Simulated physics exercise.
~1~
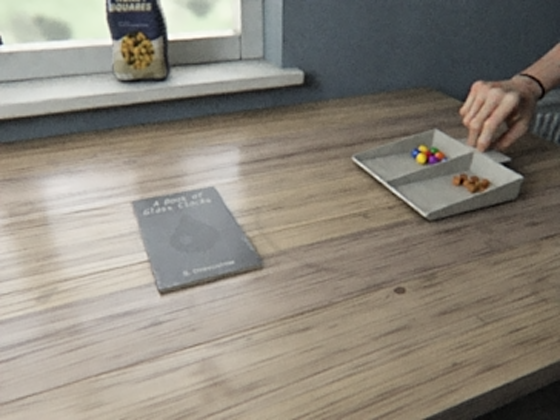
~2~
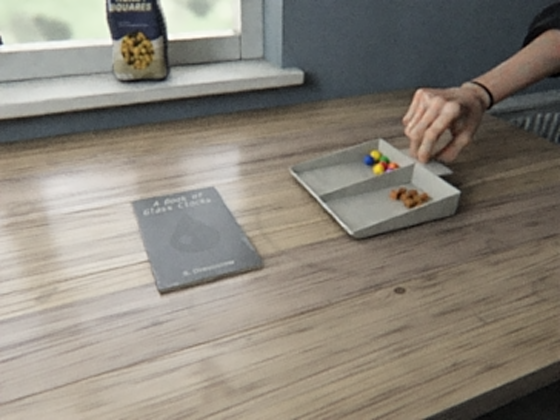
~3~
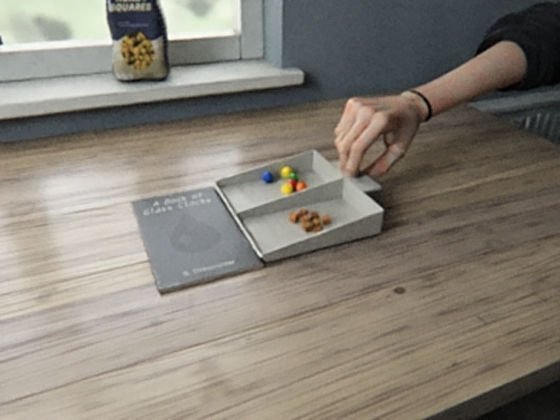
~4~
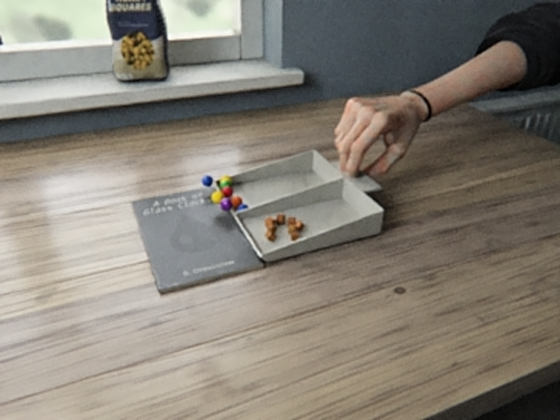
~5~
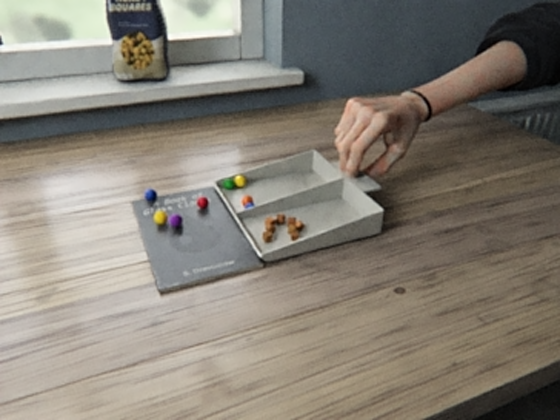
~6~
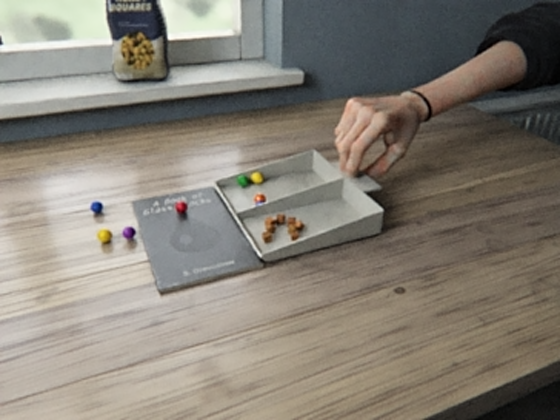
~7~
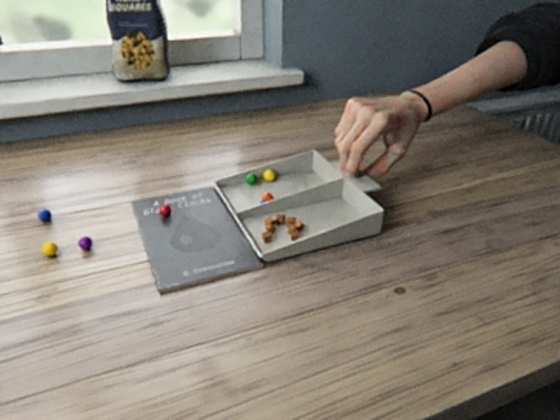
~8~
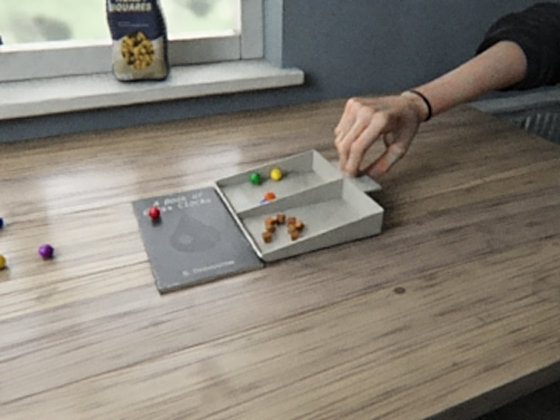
To begin with, a hand holds the far right side of a grey two-part tray on a wooden table, with colourful balls in the farther part and small brown pieces in the nearer one. The hand slides the tray left towards a thin grey book lying flat. The tray stops against the book, and both handfuls shift towards its front rim. Several colourful balls spill over the rim onto the book, while the brown pieces stay inside. Some balls roll left across the table, and a red one moves slowly over the book. Finally, green, yellow and orange balls remain in the tray, with the brown pieces beside them.
